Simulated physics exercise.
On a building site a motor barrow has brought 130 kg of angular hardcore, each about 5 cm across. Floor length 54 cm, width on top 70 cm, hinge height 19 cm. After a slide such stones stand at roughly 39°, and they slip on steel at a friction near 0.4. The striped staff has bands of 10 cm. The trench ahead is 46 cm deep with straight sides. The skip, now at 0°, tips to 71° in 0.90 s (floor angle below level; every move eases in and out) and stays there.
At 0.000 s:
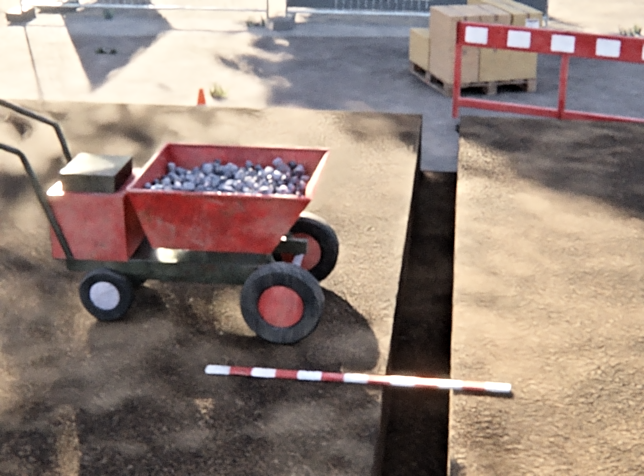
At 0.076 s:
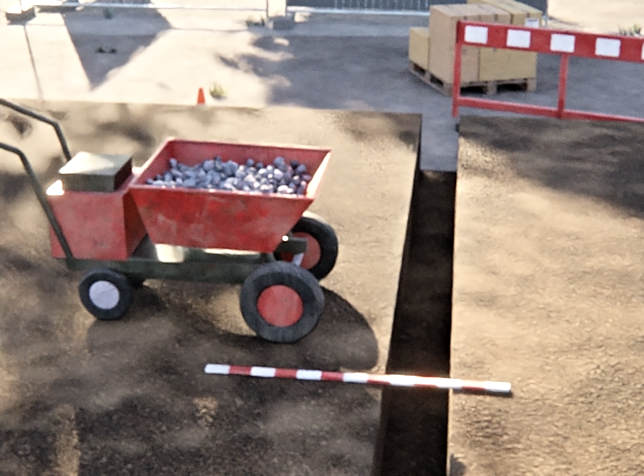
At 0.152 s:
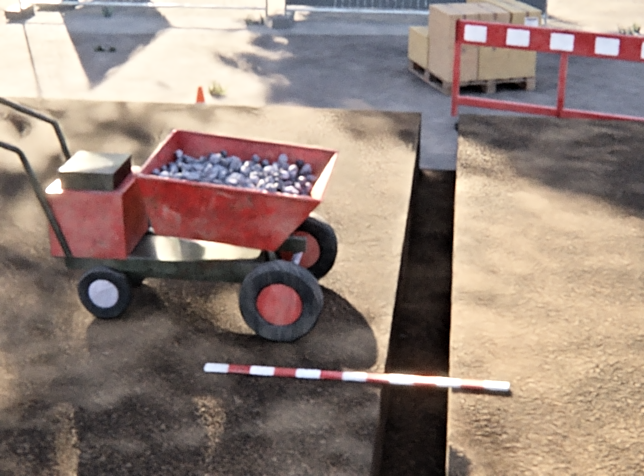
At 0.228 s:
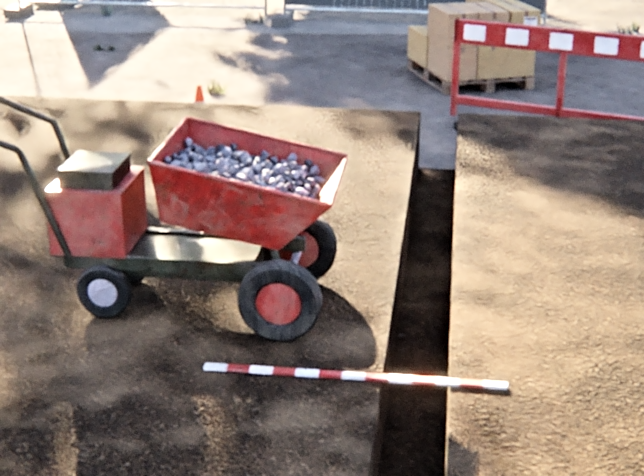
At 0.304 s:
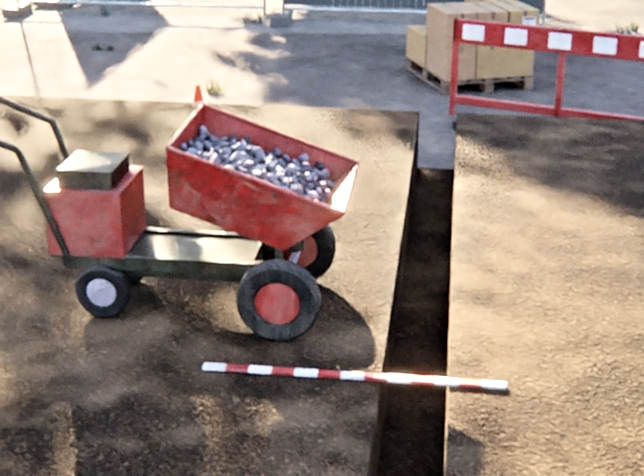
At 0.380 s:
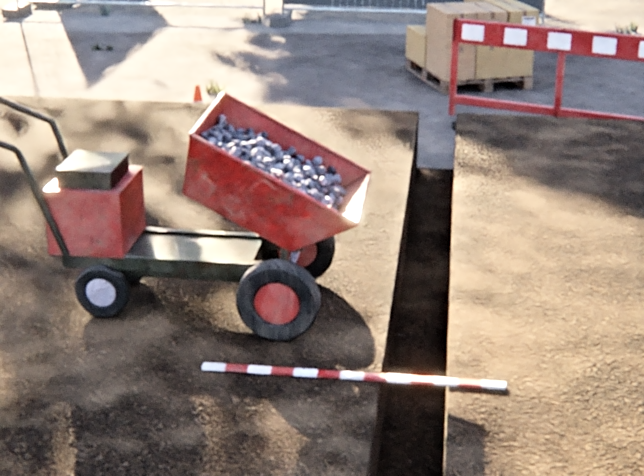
Red skip of grey stones on a motor barrow tilting steadily forward to the right, its rear rising, beside a narrow trench.
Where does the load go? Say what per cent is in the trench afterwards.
About 53 per cent.
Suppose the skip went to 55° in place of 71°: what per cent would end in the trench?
Then about 15 per cent.
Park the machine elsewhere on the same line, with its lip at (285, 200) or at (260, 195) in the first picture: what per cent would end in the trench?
About 70 and 55 per cent.
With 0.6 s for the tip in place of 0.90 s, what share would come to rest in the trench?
In that case some 45 per cent.
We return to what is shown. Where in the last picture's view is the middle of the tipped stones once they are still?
Around (432, 381).
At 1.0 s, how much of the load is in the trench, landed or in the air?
About 15 per cent by then.
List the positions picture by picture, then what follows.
In the first picture, the skip is at 0°, its lip at (311, 200); the top of the load is at (240, 172).
The second picture shows lip at (313, 200), floor tilted 1°, highest stones at (241, 170); the stones move at 0.3 m/s on average.
In the third picture, the skip is at 5°, its lip at (320, 201); the top of the load is at (222, 164); the stones move at 0.6 m/s on average.
In the fourth picture, the skip is at 11°, its lip at (331, 206); the top of the load is at (212, 154); the stones move at 0.8 m/s on average.
The fifth picture shows lip at (344, 214), floor tilted 19°, highest stones at (210, 143); the stones move at 0.9 m/s on average.
In the sixth picture, the skip is at 27°, its lip at (358, 225); the top of the load is at (221, 130); the stones move at 1.0 m/s on average.
After 0.7 s the floor is at 60°; 100 % in the skip; the foremost stones are at (388, 252).
After 1.0 s the floor is at 71°; 82 % in the skip, 14 % in the trench, 5 % past the trench; the foremost stones are at (475, 318).
After 1.4 s the floor is at 71°; 48 % in the skip, 30 % in the trench, 22 % past the trench; the foremost stones are at (580, 329).
After 3.3 s the floor is at 71°; 25 % in the skip, 53 % in the trench, 22 % past the trench; the foremost stones are at (619, 334).
